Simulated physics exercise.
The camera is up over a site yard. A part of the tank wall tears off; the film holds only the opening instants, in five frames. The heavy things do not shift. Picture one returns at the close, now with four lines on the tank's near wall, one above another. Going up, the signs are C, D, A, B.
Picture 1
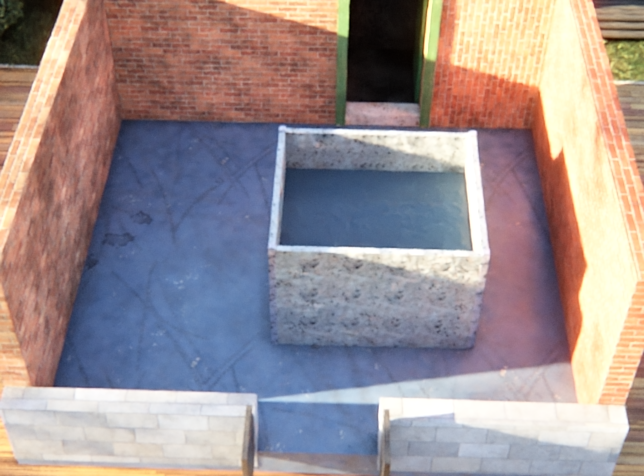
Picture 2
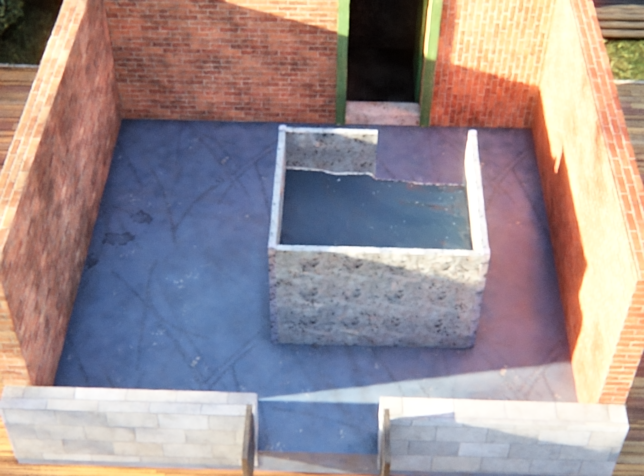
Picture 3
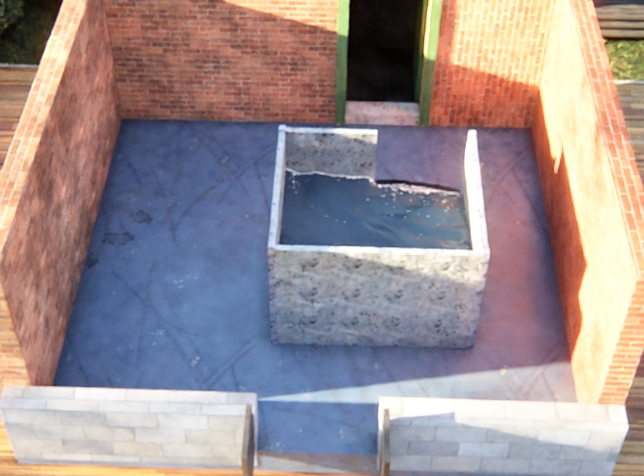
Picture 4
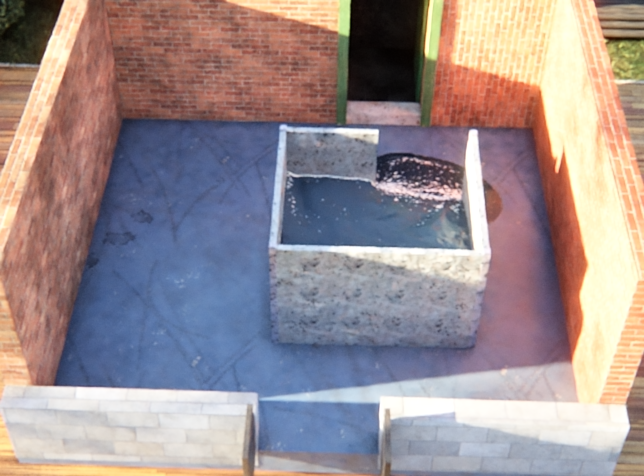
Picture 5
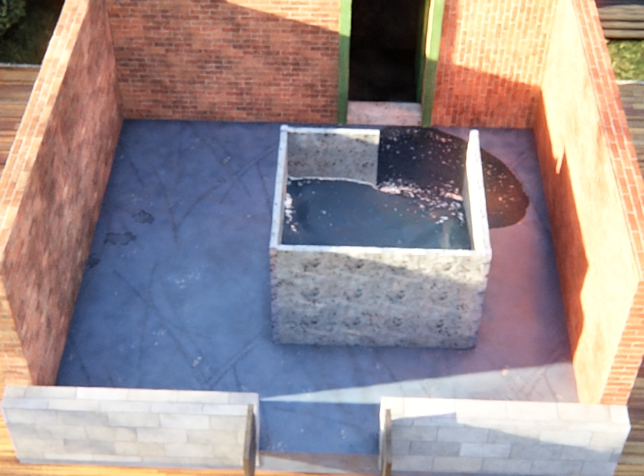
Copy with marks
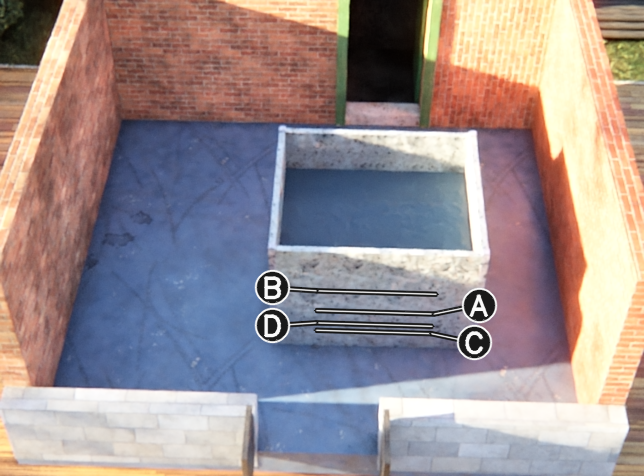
The clip opens on a stone tank of still water in a brick-walled yard, with a green doorway behind and an open gate in front. The right part of the tank's back wall disappears, and the water churns and pours out through the gap, spreading a dark pool over the ground behind and to the right.
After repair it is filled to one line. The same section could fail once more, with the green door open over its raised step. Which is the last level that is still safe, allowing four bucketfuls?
Choose D.
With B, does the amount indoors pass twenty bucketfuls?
Yes, it does.
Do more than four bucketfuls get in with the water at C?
No, not at all.
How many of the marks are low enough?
Two.
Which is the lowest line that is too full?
That is line A.
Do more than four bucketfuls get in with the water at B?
Yes.
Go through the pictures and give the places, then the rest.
In the first picture, water in the tank at rest, its middle at (376, 223); foot of the green doorway at (382, 125); open gate at (319, 393).
In the second picture, water covers 1 % of the ground, its front hidden from here.
In the third picture, water covers 4 % of the ground, its front hidden from here.
In the fourth picture, water covers 9 % of the ground, its front hidden from here.
In the fifth picture, water covers 16 % of the ground, its front hidden from here.
In white, A at (375, 312); B at (376, 292); C at (373, 331); D at (374, 324); from the bottom up C, D, A, B.
With A, about 9 bucketfuls get in.
With B, dozens of bucketfuls pour in.
With C, nothing gets over.
With D, a splash gets over, under a bucket.
